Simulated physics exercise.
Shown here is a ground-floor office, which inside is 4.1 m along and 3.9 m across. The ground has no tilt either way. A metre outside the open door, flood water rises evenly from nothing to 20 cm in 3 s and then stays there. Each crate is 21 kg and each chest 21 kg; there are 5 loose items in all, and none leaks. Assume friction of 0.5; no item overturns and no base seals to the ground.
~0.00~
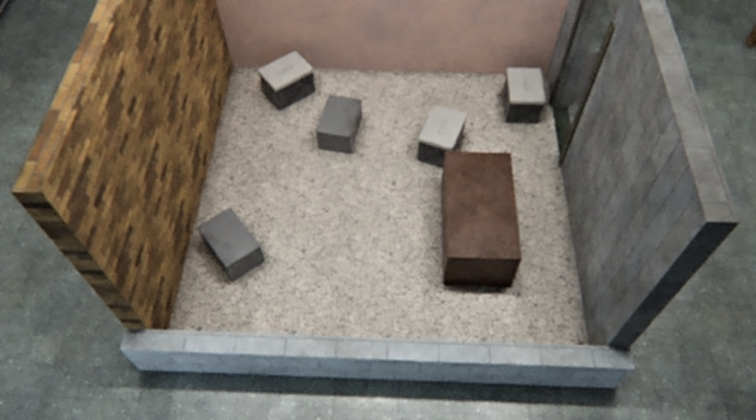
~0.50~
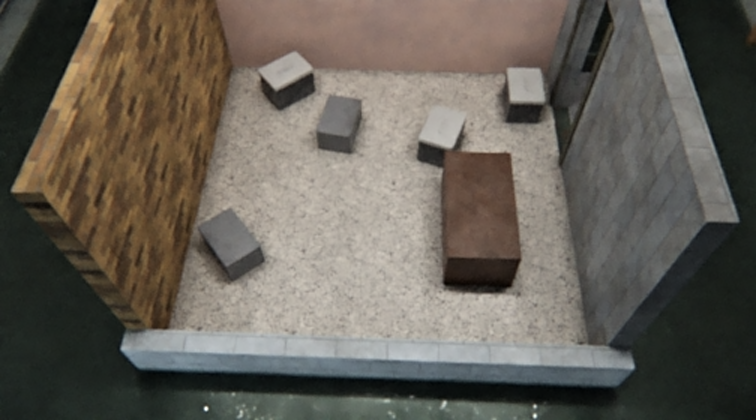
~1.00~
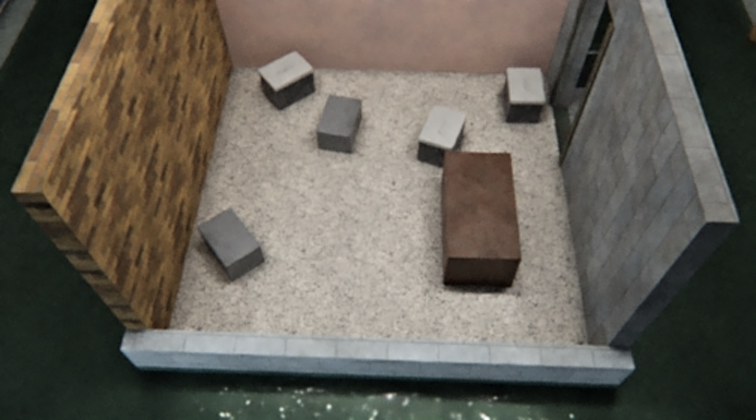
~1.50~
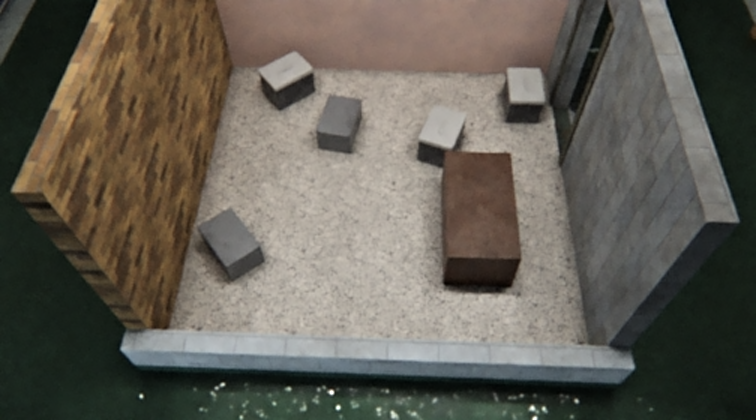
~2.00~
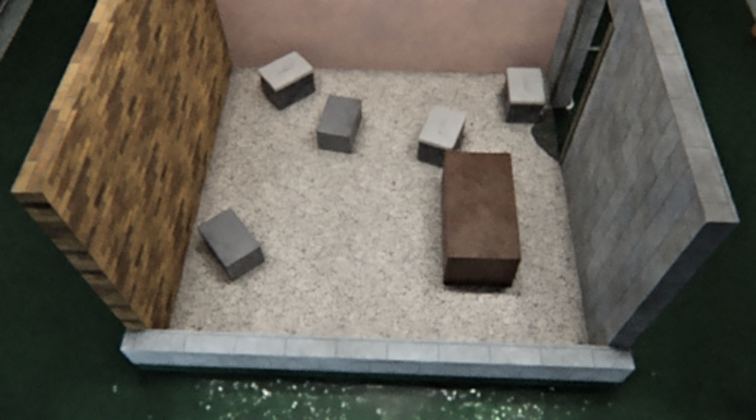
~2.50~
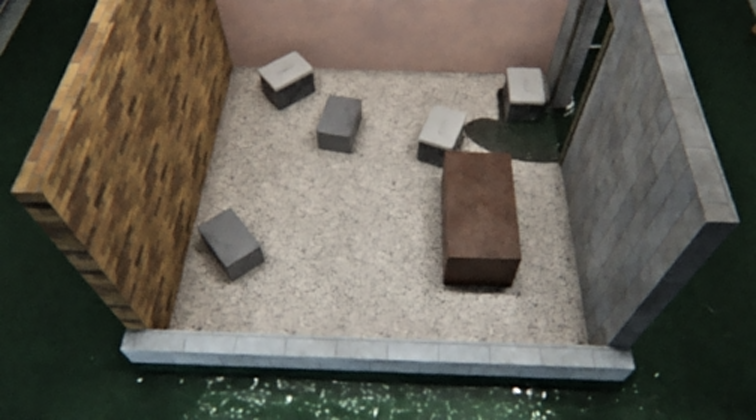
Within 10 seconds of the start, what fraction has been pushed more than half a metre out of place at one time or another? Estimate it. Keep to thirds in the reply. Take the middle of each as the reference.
My answer: One to two thirds.
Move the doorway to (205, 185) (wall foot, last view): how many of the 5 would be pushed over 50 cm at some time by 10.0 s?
Result: 0 of them.
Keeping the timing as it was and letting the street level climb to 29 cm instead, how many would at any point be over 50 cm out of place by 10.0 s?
In that case the number is 5.
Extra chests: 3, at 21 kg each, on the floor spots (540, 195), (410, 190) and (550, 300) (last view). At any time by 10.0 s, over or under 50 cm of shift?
Sequence: Below the line / below the line / below the line.
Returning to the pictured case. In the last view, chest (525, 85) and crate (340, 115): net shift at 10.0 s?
250 cm and 20 cm respectively.
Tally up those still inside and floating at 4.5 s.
0.
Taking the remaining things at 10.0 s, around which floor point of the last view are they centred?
The centre is close to (307, 141).
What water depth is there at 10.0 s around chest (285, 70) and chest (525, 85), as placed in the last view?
Some 8 cm at the first, some 10 cm at the second.
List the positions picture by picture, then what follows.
A crate at (339, 115) rests on the ground; a crate at (228, 236), on the bottom; water covers 0.0 m2; 0 of 5 have shifted, in the first frame.
A crate at (339, 115), on the bottom; a crate at (228, 236) rests on the ground; 0.0 m2 under water; 0 of 5 have shifted, in the second frame.
A crate at (339, 115) rests on the ground; a crate at (228, 236), on the bottom; water covers 0.0 m2; 0 of 5 have shifted, in the third frame.
A crate at (339, 115) rests on the ground; a crate at (228, 236), on the bottom; water covers 0.0 m2; 0 of 5 have shifted, in the fourth frame.
A crate at (339, 115), on the bottom; a crate at (228, 236) rests on the ground; 0.1 m2 under water; 0 of 5 have shifted, in the fifth frame.
A crate at (339, 115), on the bottom; a crate at (228, 236), on the bottom; water covers 0.6 m2; 0 of 5 have shifted, in the sixth frame.
After 3.5 s 0 of 5 are over 50 cm from their spots; 0 afloat.
After 4.5 s 1 of 5 are over 50 cm from their spots; 0 afloat.
After 7.0 s 2 of 5 are over 50 cm from their spots; 0 afloat.
After 10.0 s 2 of 5 are over 50 cm from their spots, and 2 have been at some point; 1 afloat.
